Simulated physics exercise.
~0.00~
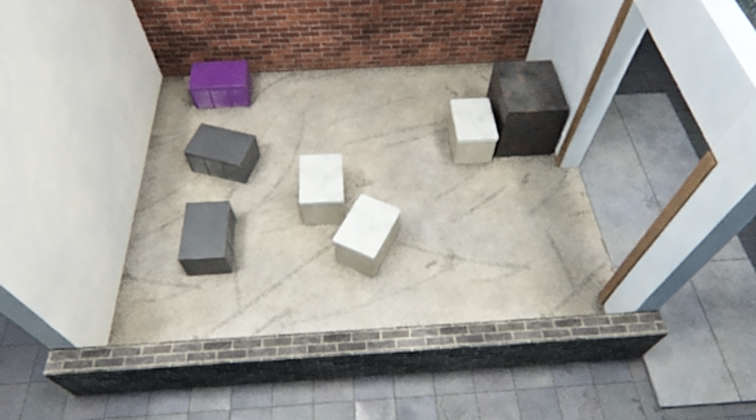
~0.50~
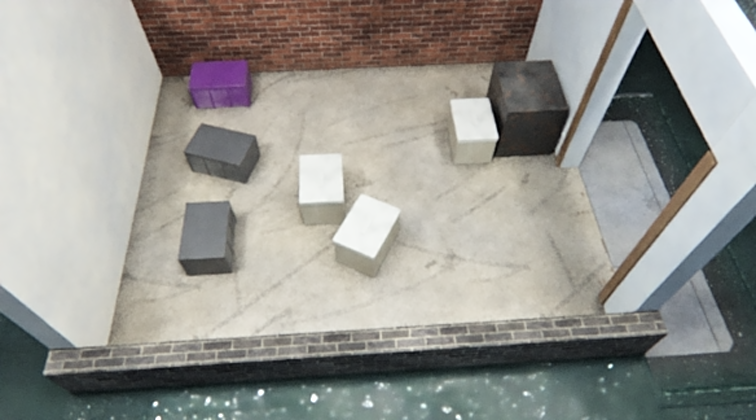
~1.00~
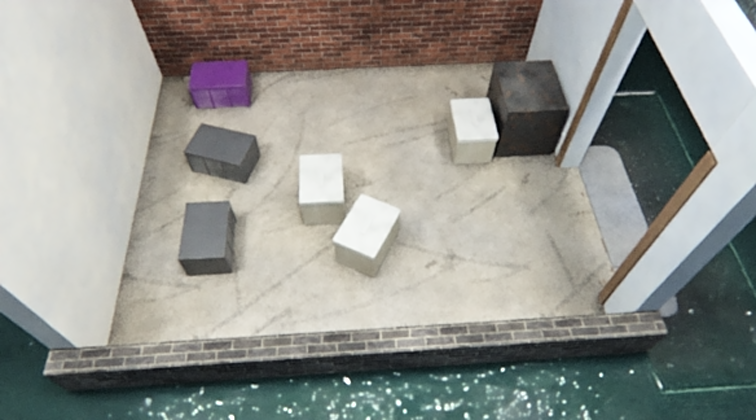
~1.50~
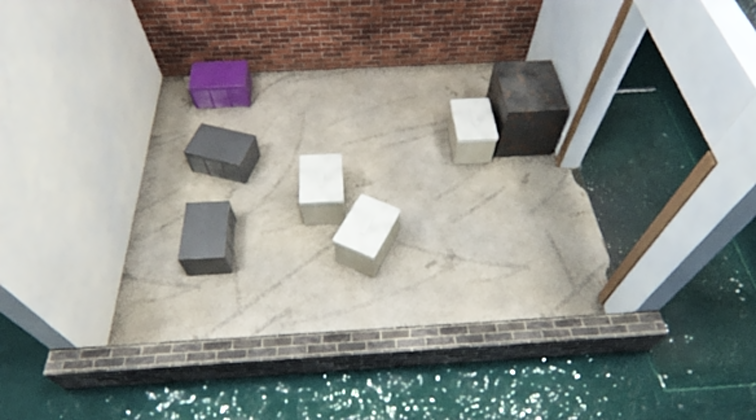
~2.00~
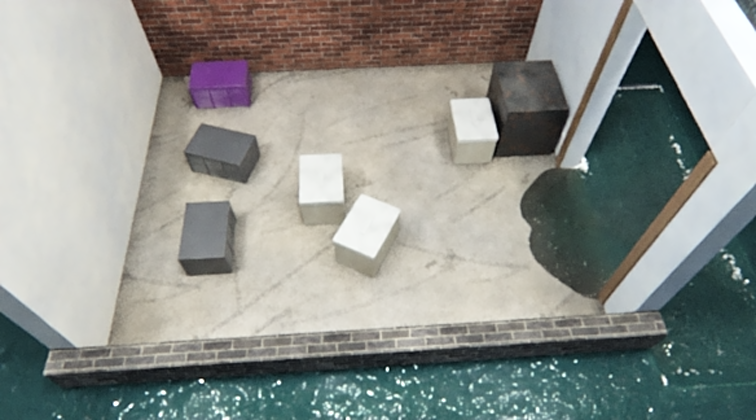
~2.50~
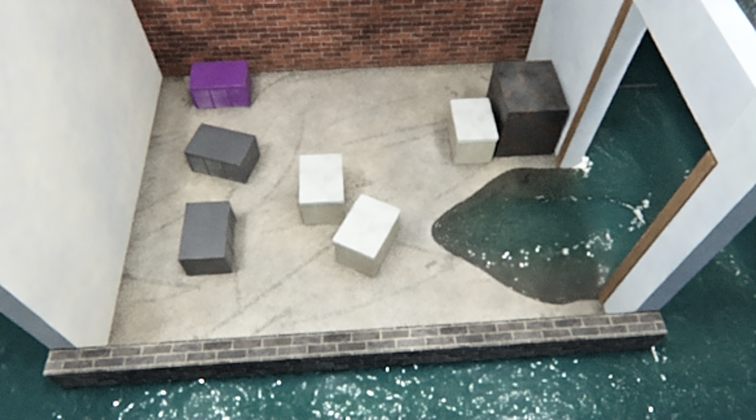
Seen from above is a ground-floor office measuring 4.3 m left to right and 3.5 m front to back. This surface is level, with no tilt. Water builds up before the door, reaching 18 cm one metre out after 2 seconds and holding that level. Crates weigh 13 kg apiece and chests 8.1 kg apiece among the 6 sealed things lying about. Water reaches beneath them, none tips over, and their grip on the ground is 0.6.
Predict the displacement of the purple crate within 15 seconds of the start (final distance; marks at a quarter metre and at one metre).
Expect the purple crate to show a big displacement.
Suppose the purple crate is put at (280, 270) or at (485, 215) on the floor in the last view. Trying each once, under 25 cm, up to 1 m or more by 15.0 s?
First try: It covers a big distance; second try: It covers a big distance.
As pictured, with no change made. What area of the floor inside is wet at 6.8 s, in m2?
Flooded: Near 13 m2.
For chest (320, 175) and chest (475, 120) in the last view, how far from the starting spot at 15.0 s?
In that order: 50 cm, 80 cm.
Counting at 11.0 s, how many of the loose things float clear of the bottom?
Total: 6.
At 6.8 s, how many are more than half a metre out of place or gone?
The number comes to 3.
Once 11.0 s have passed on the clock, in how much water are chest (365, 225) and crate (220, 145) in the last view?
Depth approx. 14 cm / 7 cm.
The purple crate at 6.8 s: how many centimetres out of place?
Some 20 cm from the start.
After 3.5 s the purple crate is near (218, 74), 0.0 m from its start, aground; 0 afloat.
After 6.8 s the purple crate is near (208, 67), 0.2 m from its start, afloat; 5 afloat.
After 11.0 s the purple crate is near (368, 61), 1.6 m from its start, afloat; 6 afloat.
After 15.0 s the purple crate is near (399, 170), 2.4 m from its start, afloat; 6 afloat.
